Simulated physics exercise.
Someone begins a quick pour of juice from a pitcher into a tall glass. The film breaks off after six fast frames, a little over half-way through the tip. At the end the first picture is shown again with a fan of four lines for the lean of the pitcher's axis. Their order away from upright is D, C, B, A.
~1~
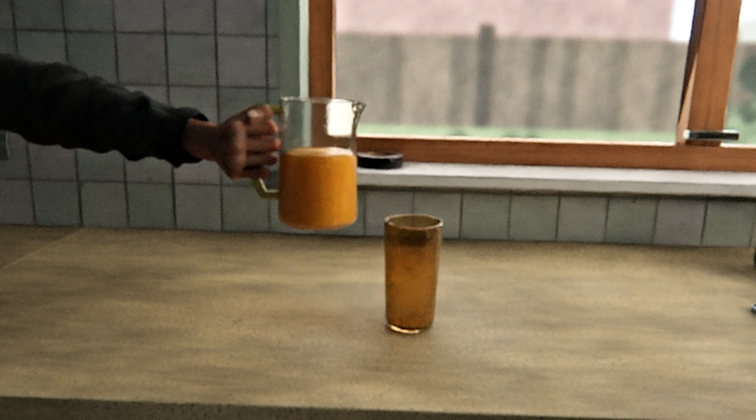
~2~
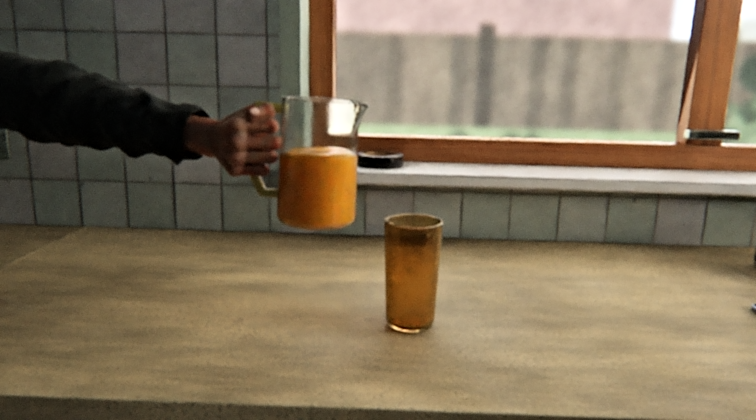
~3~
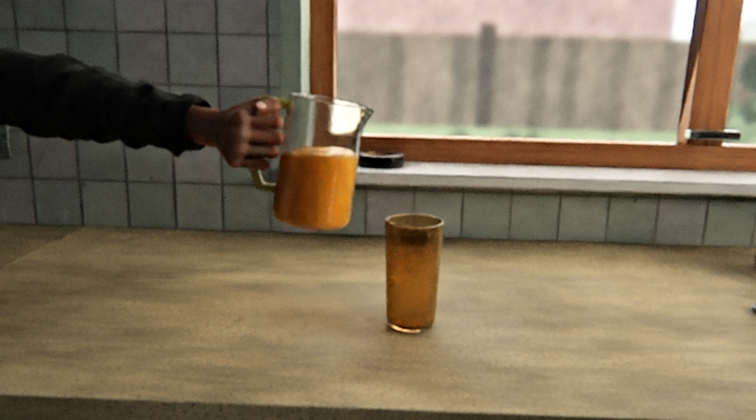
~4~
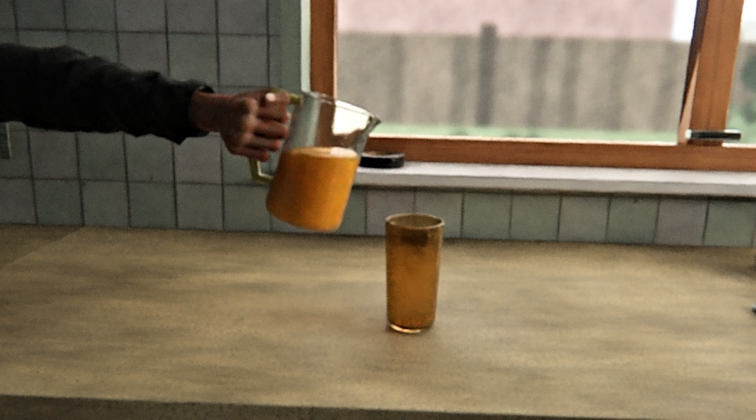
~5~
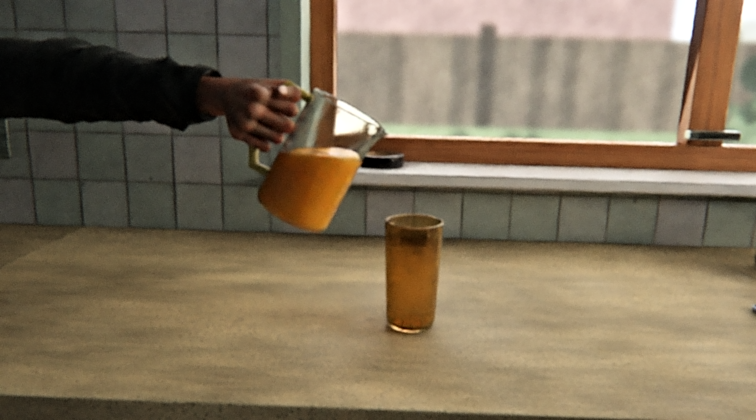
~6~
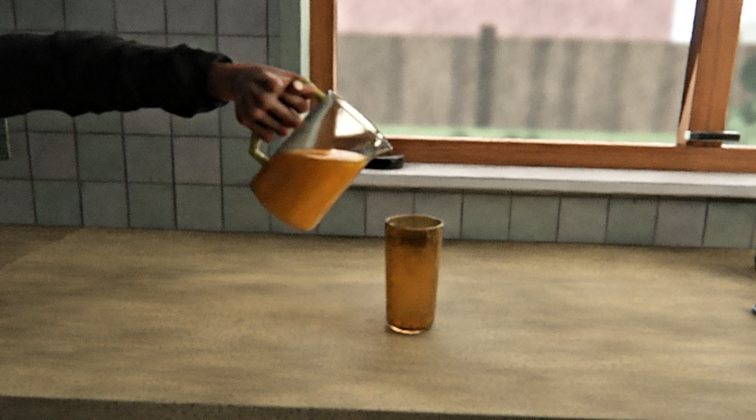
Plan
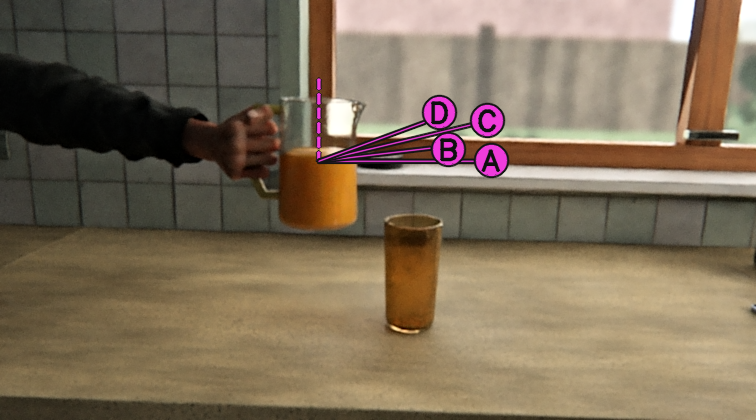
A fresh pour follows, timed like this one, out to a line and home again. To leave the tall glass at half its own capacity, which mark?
C is best.
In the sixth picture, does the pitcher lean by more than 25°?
Yes.
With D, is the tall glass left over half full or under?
Under.
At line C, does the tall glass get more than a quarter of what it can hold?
Yes, clearly.
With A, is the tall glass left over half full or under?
Over half.
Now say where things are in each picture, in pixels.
In the first frame, upright, lip at (365, 104); rim of the tall glass round (414, 221); nothing has left yet.
In the second frame, tipped about 2°, lip at (367, 105); nothing has left yet.
In the third frame, tipped about 8°, lip at (373, 110); nothing has left yet.
In the fourth frame, tipped about 17°, lip at (381, 120); nothing has left yet.
In the fifth frame, tipped about 28°, lip at (387, 133); nothing has left yet.
In the sixth frame, tipped about 39°, lip at (391, 148); nothing has left yet.
In magenta, A at (474, 161); B at (430, 148); C at (470, 125); D at (424, 122).
For line A, the tall glass ends with about 89 % of what it can hold; 3 % of the juice is spilt.
For line B, the tall glass ends with about 71 % of what it can hold.
For line C, the tall glass ends with about 49 % of what it can hold.
For line D, the tall glass ends with about 29 % of what it can hold.
